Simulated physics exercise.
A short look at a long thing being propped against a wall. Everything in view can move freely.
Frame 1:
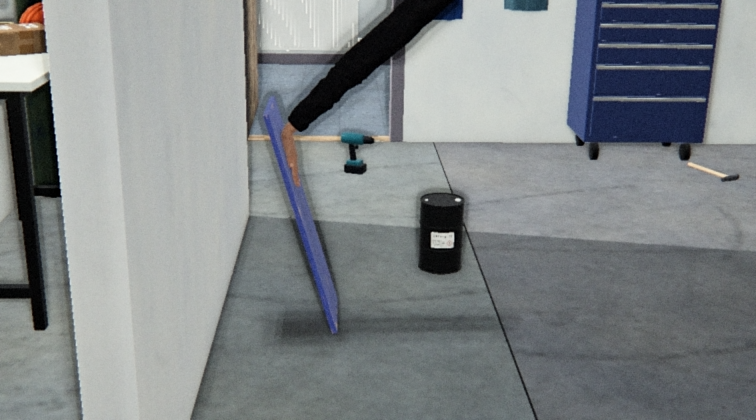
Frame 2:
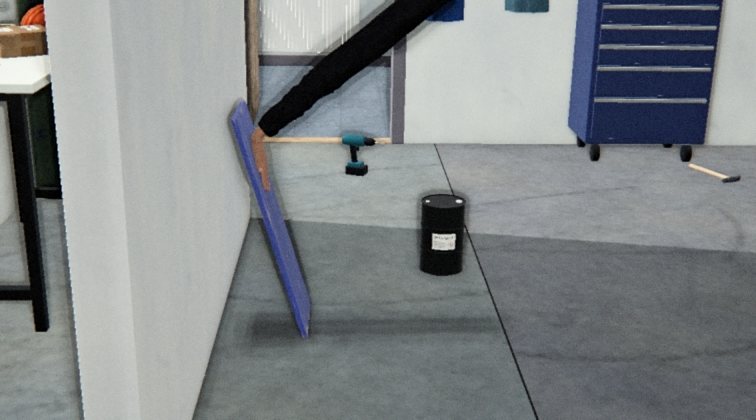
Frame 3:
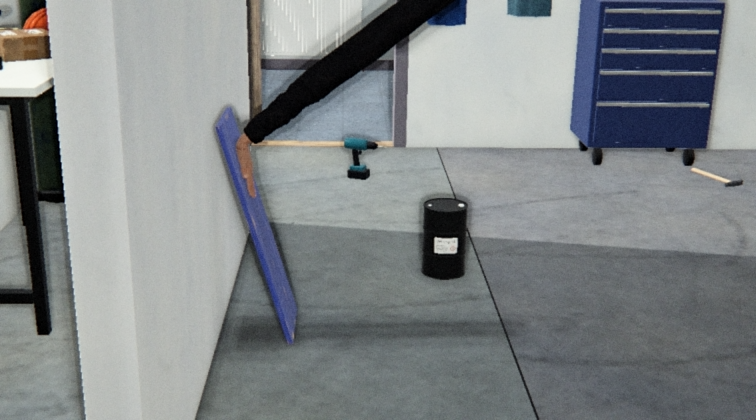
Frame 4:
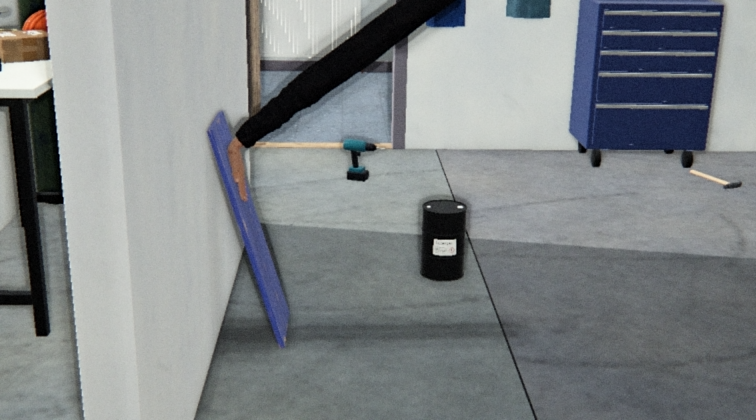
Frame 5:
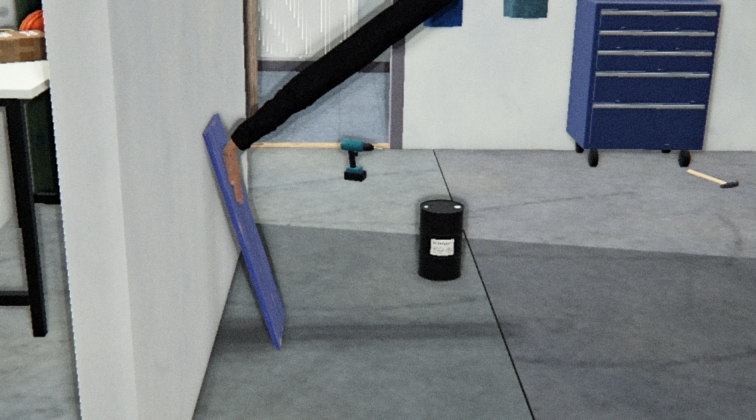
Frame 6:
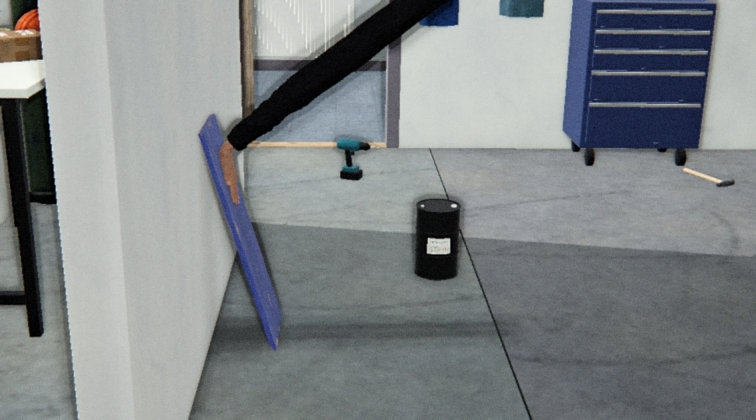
At first, a dark-sleeved arm reaches in from the upper right, holding a long blue board upright at a slant above a grey floor, near a pale wall. The hand moves the board a short way left until it leans on the wall, then keeps hold of it, while the black canister stays standing nearby.
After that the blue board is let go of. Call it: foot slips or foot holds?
Foot holds.
Then, 0.30 s on from there, no change.
Then, 0.80 s on from there, blue board resting near (243, 232).
In the end, both unmoved. At the end, from the last picture's camera, blue board near (243, 232). The board remains leaning.
